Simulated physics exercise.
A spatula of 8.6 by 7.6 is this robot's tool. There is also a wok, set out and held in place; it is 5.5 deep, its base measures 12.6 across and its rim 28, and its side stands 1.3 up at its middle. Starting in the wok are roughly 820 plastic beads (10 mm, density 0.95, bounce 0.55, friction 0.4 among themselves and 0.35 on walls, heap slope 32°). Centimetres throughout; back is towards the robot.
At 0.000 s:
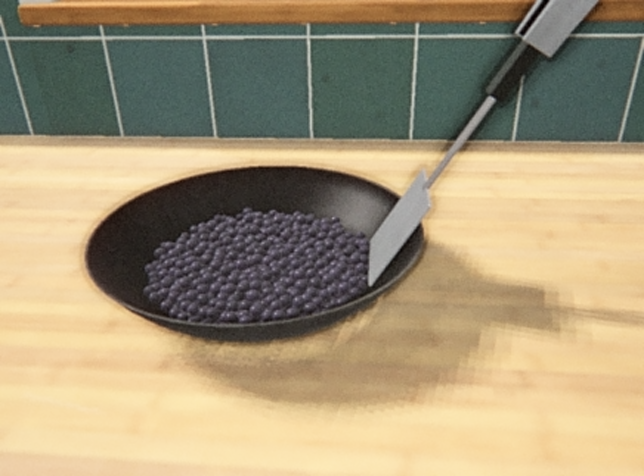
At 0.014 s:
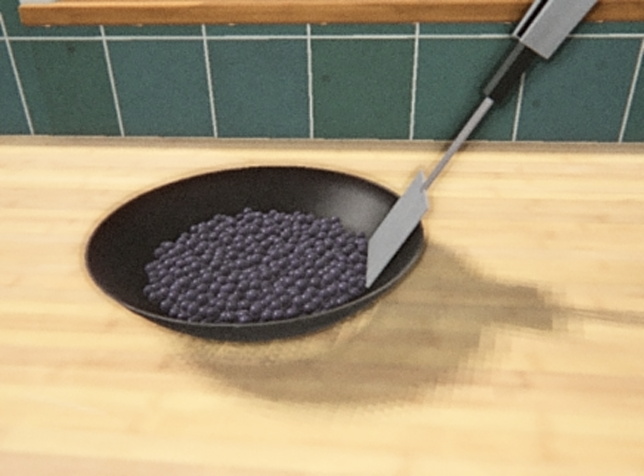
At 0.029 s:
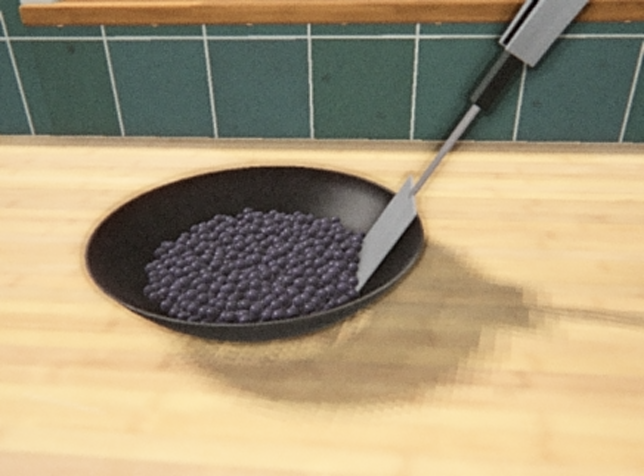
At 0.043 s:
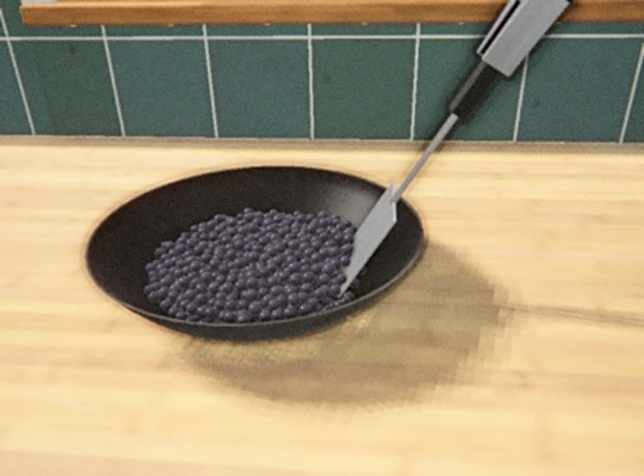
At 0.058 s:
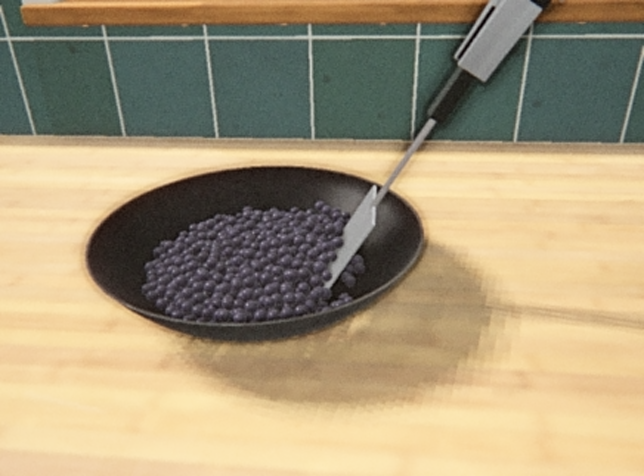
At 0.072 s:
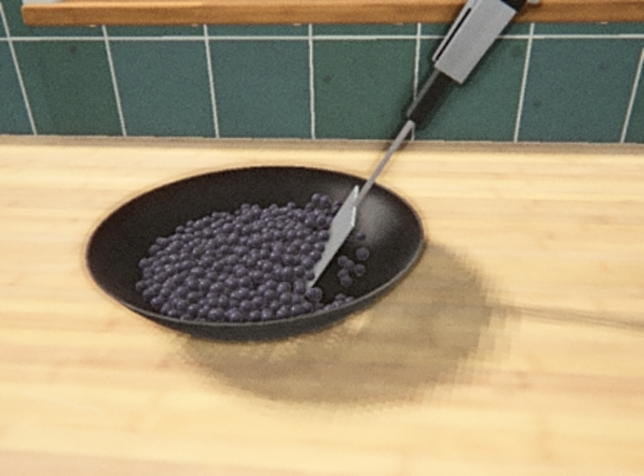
A metal spatula slid left from the right side of a black pan on a wooden counter, pushing into a pile of dark purple beads and nudging them leftward, while a few sat behind its blade.
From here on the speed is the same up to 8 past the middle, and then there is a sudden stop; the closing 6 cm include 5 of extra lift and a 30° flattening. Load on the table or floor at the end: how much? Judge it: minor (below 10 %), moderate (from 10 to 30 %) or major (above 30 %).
My judgement: Moderate.
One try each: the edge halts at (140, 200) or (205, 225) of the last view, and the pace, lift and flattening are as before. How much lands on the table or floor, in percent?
First try about 25 percent, second about 10 percent.
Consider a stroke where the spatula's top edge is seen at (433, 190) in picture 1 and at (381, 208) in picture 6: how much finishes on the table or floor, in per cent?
Around 15 per cent finishes there.
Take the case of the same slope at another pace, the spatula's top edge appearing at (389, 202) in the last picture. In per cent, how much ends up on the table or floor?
My guess is around 5 percent.
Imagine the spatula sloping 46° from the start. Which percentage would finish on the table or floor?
I'd put it at about 20 per cent.
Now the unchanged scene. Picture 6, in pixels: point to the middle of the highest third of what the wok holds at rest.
The middle lies somewhere around (184, 244).
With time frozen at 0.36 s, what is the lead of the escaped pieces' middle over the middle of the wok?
Distance ahead of centre: Approx. 26 cm.
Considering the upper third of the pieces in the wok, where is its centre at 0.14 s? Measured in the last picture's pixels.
(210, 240).
After 0.11 s, sloping 59°, highest piece 7 above the table; 819 in the wok.
After 0.14 s, sloping 50°, highest piece 7 above the table; 819 in the wok.
After 0.36 s, sloping 29°, highest piece 11 above the table; 679 in the wok, 81 on the table or floor, 59 on the blade or in flight.
After 1.41 s, sloping 29°, highest piece 5 above the table; 679 in the wok, 140 on the table or floor.
In the end, 679 in the wok, 140 on the table or floor. That is 17 % on the table or floor.
